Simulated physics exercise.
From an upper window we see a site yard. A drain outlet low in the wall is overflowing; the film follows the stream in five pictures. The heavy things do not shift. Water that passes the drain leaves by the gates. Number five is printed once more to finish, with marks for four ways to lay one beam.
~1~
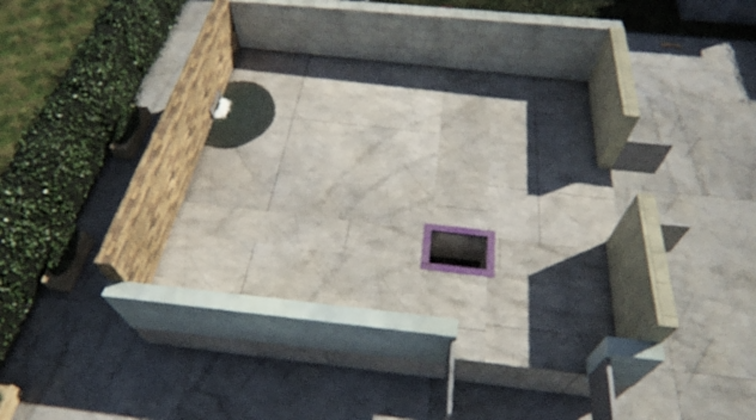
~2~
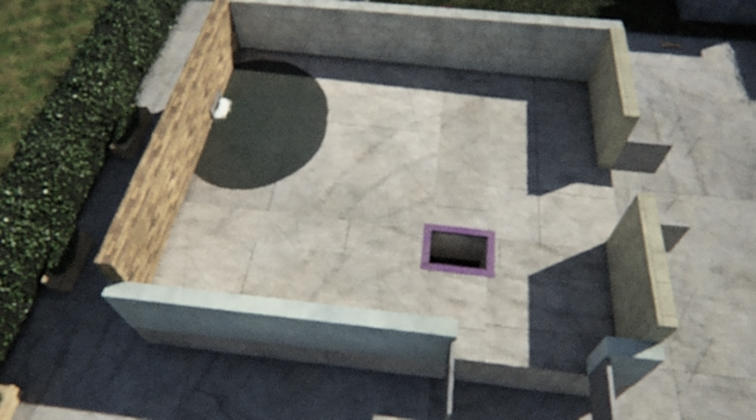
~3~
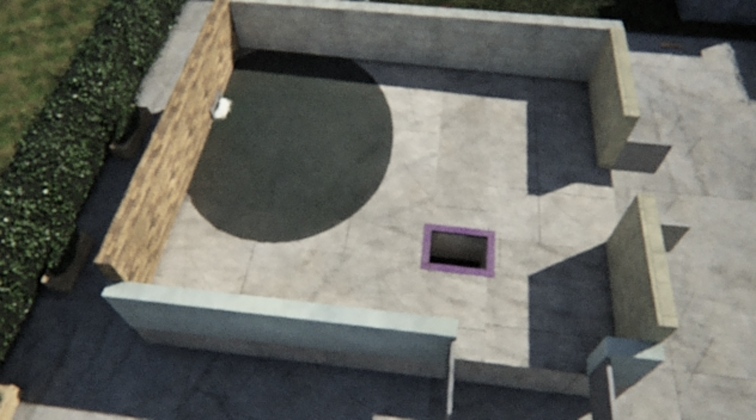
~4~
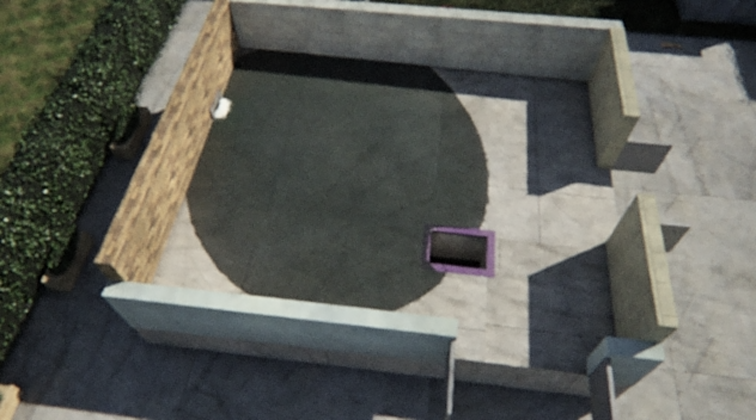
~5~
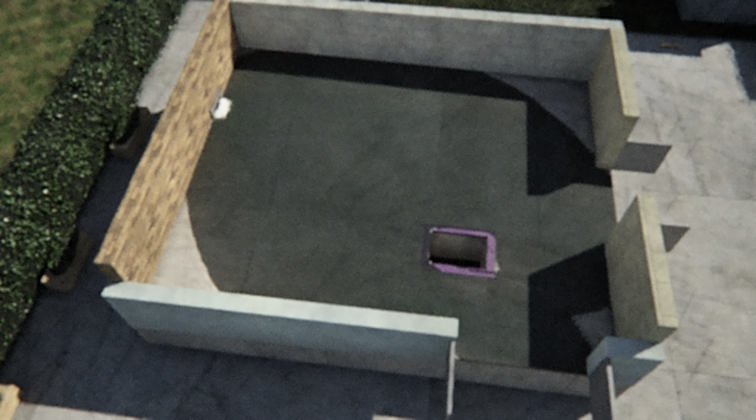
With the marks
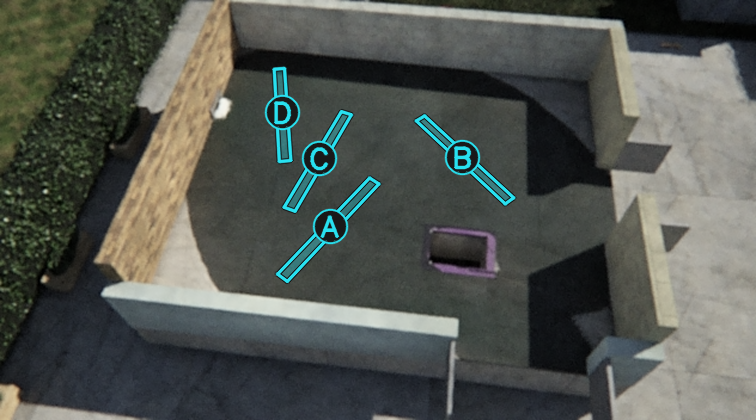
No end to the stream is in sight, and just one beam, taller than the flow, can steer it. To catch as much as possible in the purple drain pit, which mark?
B is best.
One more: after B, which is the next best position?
It is D.
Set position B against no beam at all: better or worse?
It is better.
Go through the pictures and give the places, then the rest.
Outfall at (216, 106); purple drain pit at (459, 250); open gate at (518, 350); open gate at (601, 203); 4 % of the ground under water, visible out to (270, 111); purple drain pit still dry, in the first frame.
In the second frame, 14 % of the ground under water, visible out to (282, 177); purple drain pit still dry.
In the third frame, 31 % of the ground under water, visible out to (364, 198); purple drain pit still dry.
In the fourth frame, 57 % of the ground under water, visible out to (438, 275); purple drain pit taking water.
In the fifth frame, 86 % of the ground under water, visible out to (615, 241); purple drain pit taking water.
In cyan, A from (282, 277) to (374, 180); B from (420, 118) to (509, 200); C from (289, 209) to (346, 113); D from (279, 68) to (285, 161).
Choosing A, about 11 % of the stream goes into the purple drain pit, about 89 % out by the gates.
Choosing B, about 29 % of the stream goes into the purple drain pit, about 71 % out by the gates.
Choosing C, about 10 % of the stream goes into the purple drain pit, about 90 % out by the gates.
Choosing D, about 18 % of the stream goes into the purple drain pit, about 82 % out by the gates.
